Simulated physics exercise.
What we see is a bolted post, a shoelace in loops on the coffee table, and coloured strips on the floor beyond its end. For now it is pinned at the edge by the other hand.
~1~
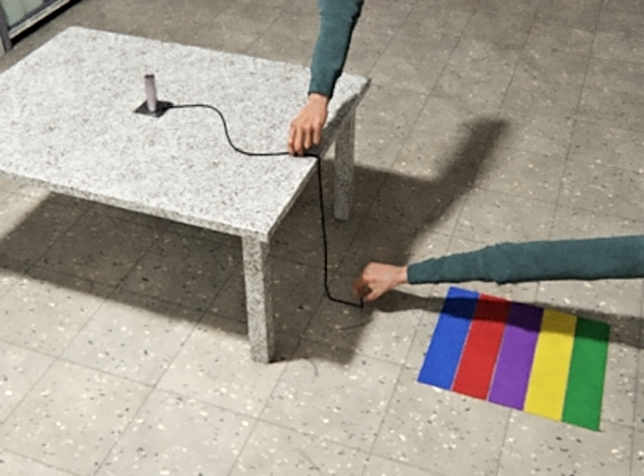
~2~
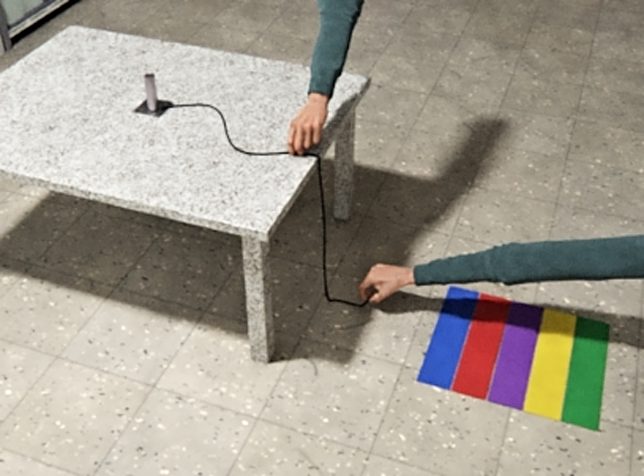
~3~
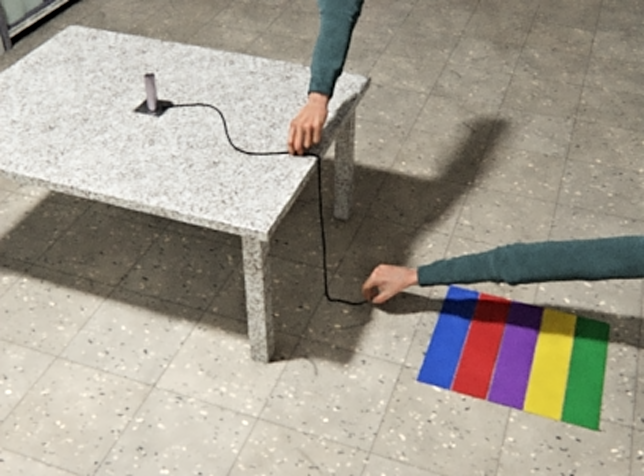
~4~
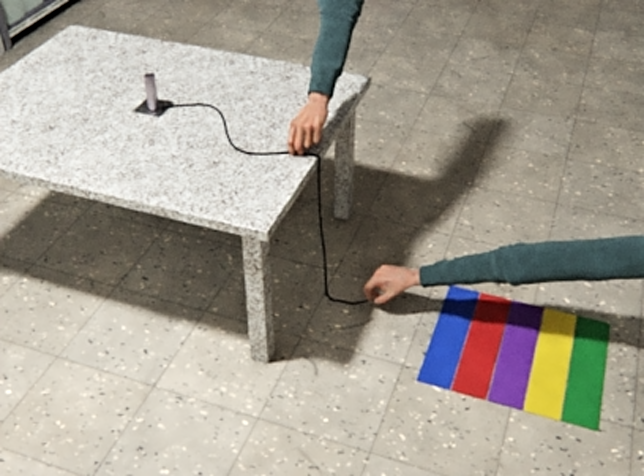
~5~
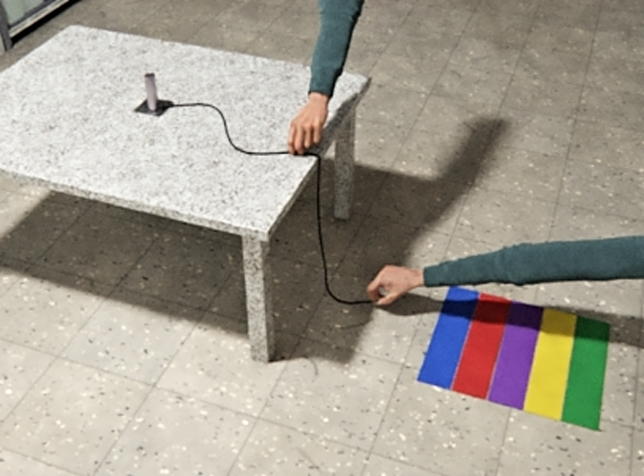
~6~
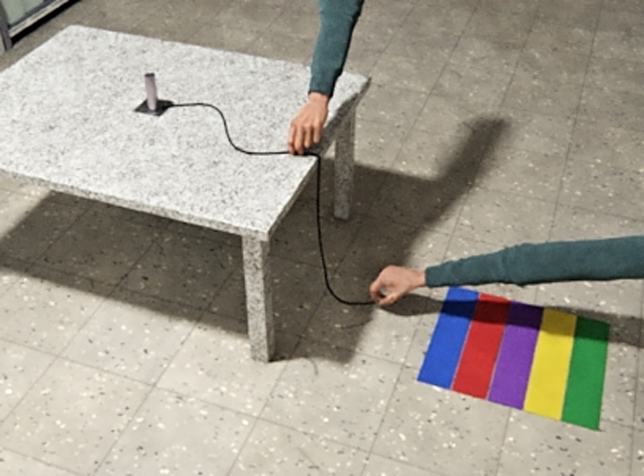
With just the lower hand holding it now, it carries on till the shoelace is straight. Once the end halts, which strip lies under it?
The purple strip lies under it.
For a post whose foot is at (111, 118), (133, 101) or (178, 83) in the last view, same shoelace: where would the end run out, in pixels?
Per try, approx.: (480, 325); (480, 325); (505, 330).
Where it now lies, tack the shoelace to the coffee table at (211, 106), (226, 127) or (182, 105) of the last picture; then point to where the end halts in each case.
First try near (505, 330), second near (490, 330), third near (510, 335).
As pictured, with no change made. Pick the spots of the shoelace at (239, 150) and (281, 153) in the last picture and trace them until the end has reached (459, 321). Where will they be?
You'll find them at about (282, 144) and about (320, 157).
Soon after, end near (459, 321); over blue.
Then, end near (494, 330); over red.
At full stretch, end near (516, 336); over purple. It gets as far as the purple strip.
